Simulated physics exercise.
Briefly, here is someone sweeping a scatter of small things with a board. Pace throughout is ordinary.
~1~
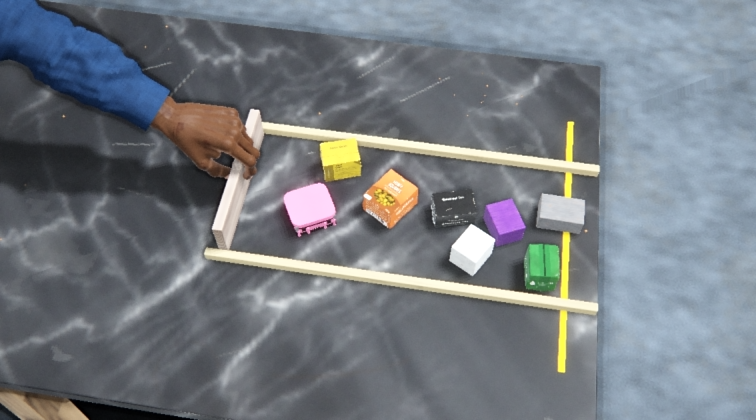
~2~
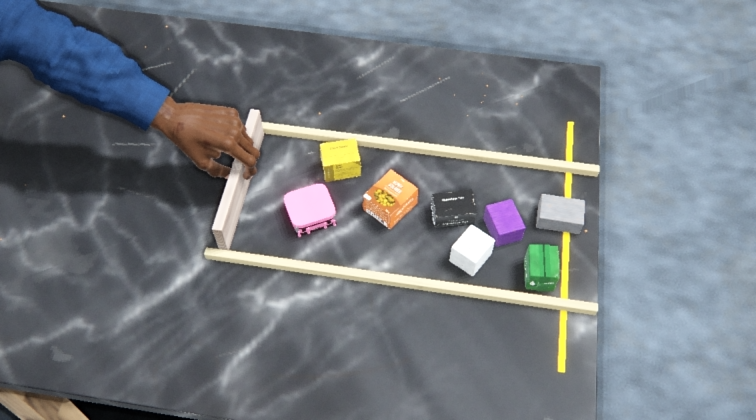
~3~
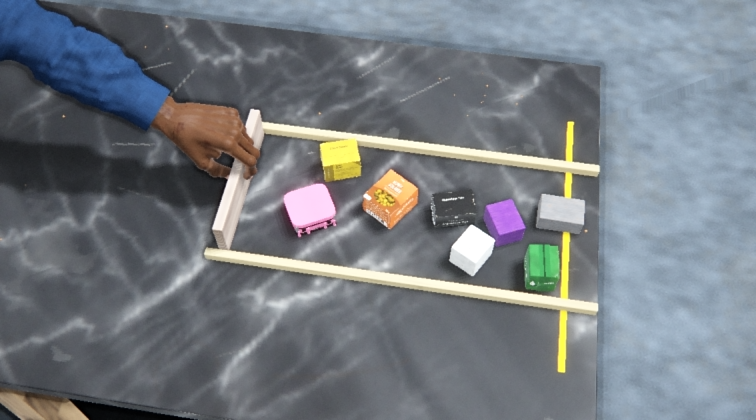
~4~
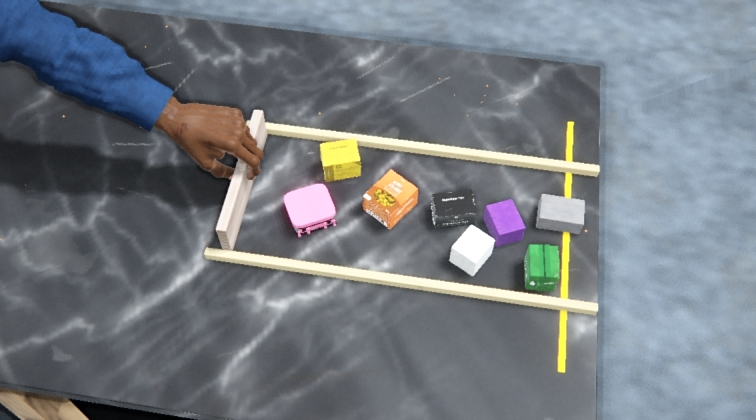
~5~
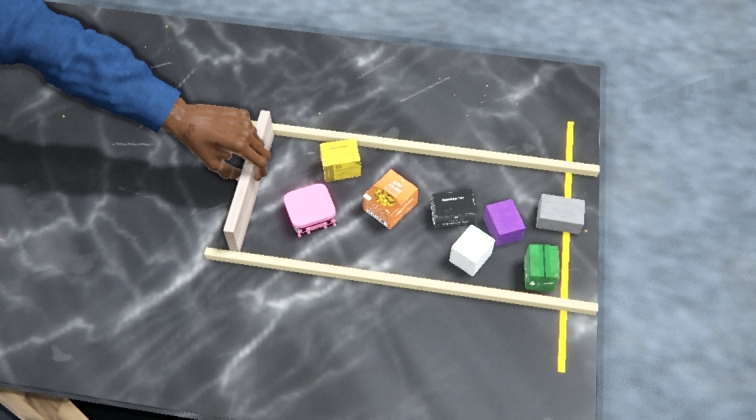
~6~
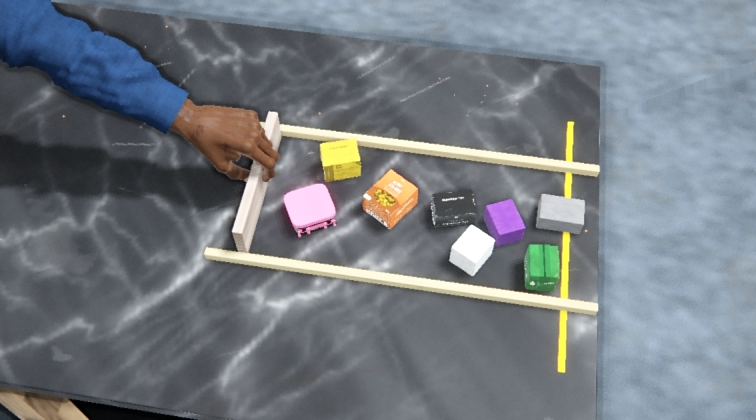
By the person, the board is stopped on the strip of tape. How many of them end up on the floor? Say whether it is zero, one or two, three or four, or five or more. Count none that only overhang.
Most likely no fewer than five will drop off.
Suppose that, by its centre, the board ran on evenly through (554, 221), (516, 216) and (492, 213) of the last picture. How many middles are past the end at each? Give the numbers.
Going through the three positions, you'd get 6, 4 and 2.
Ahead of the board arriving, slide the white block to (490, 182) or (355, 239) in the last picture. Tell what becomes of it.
Gone; Safe.
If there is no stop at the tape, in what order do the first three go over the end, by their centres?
Ranked earliest first, the grey block comes before the purple block, which comes before the black box.
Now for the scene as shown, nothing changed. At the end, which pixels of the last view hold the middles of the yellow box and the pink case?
Yellow box at about (590, 199), pink case at about (590, 260).
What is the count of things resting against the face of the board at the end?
2 in contact.
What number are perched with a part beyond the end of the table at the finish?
Count of overhanging things: 2.
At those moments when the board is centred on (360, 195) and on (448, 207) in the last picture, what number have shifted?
That makes 4 at the first spot and 7 at the second.
Soon after, none off yet; grey block at rest near (561, 214); green box at rest near (541, 268); purple block moved a little near (525, 226).
At rest, the number that fall off is five or more; fallen, orange box, black box, white block, purple block, green box and grey block.
